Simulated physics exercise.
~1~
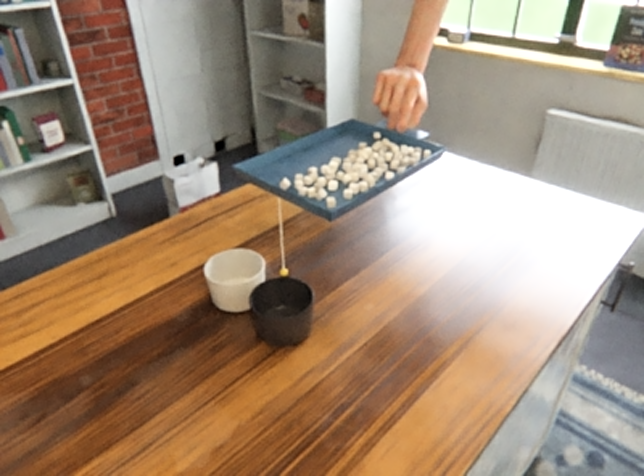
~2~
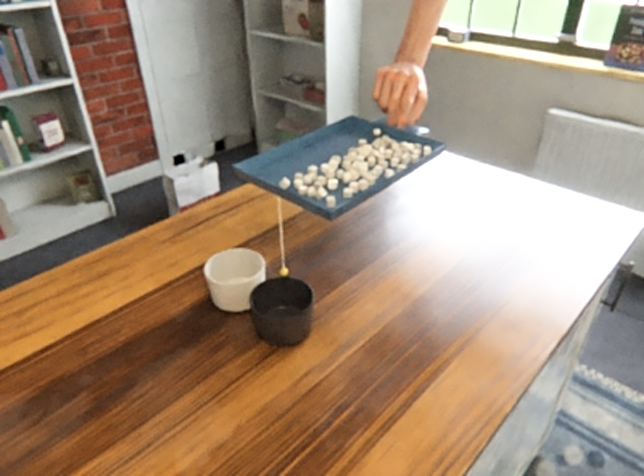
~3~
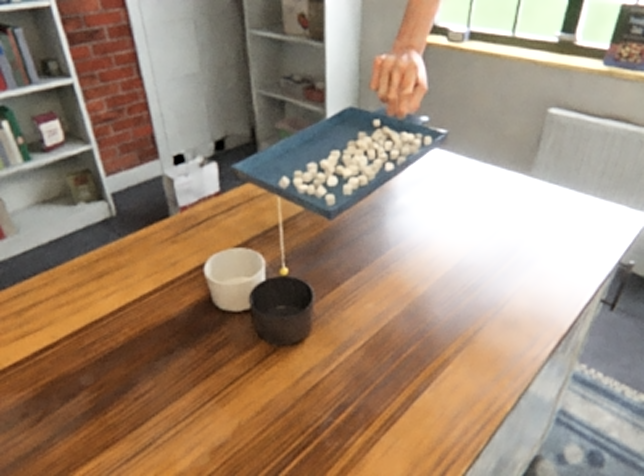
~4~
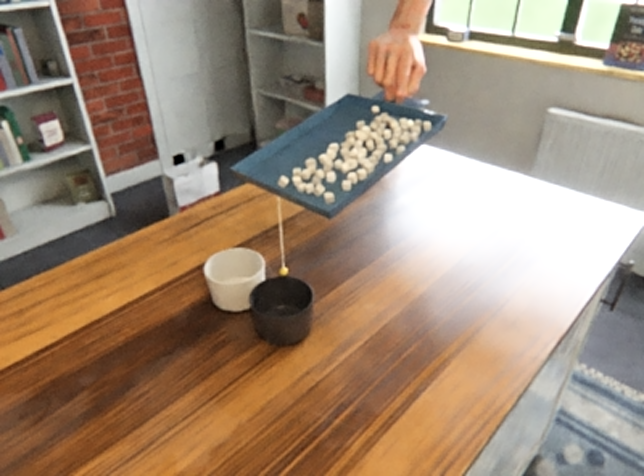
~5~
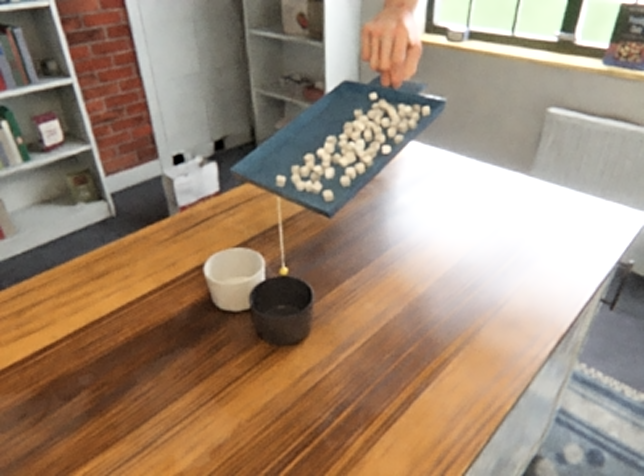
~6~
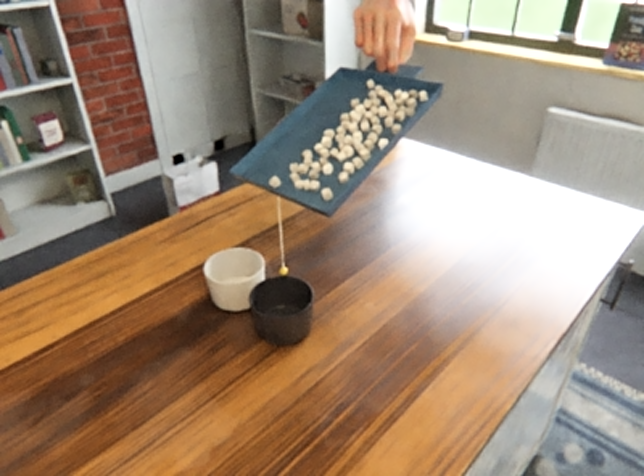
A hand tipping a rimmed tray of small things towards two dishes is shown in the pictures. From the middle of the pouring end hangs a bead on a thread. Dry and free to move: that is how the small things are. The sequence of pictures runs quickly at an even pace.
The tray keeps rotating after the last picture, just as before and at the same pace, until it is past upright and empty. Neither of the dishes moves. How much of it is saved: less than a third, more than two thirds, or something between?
A third up to two thirds.
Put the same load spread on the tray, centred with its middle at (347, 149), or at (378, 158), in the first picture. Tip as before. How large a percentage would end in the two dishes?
About 50 and 40 per cent.
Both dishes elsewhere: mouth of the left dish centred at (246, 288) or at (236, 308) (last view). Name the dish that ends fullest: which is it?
Position 1 - the left-side one; position 2 - the left-side one.
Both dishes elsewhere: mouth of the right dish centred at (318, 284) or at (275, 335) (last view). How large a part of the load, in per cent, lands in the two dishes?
Close to 0 in a hundred first, close to 40 in a hundred second.
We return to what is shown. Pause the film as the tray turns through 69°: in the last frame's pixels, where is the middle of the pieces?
The middle of the load sits near (278, 180).
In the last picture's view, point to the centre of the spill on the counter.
Check roughly (201, 379) and you'll find the middle.
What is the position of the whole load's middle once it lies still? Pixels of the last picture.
Resting centre, last frame: Roughly (244, 322).
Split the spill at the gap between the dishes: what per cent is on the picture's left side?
That's about 80 per cent of the spill.
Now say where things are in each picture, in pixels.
Corners of the pouring end near (237, 166) and (331, 209), level; middle of the load near (372, 164), sugar cubes; left dish near (213, 292); right dish near (259, 326); bead on its thread near (284, 272), in the first frame.
Corners of the pouring end near (237, 166) and (331, 209), level; middle of the load near (372, 162), in the second frame.
Corners of the pouring end near (236, 166) and (330, 208), tipped barely, lowest at the left corner; middle of the load near (371, 155), in the third frame.
Corners of the pouring end near (235, 167) and (329, 208), tipped a little, lowest at the left corner; middle of the load near (370, 146), in the fourth frame.
Corners of the pouring end near (234, 168) and (327, 208), tipped clearly, lowest at the left corner; middle of the load near (360, 144), in the fifth frame.
Corners of the pouring end near (233, 170) and (326, 208), tipped clearly, lowest at the left corner; middle of the load near (358, 137); left dish near (213, 291); right dish near (259, 325), in the sixth frame.
Shortly afterwards, tray tipped steeply; all but a few on the tray; a little in the air.
Next, tray tipped past a quarter turn; near two thirds on the tray; only a few in the right dish; a little in the left dish; a little outside both; a little in the air.
Some moments later, tray tipped past a quarter turn; near a quarter in the right dish; near a third in the left dish; near half outside both.
In the end, tray tipped past a quarter turn; near a quarter in the right dish; near a third in the left dish; near half outside both.
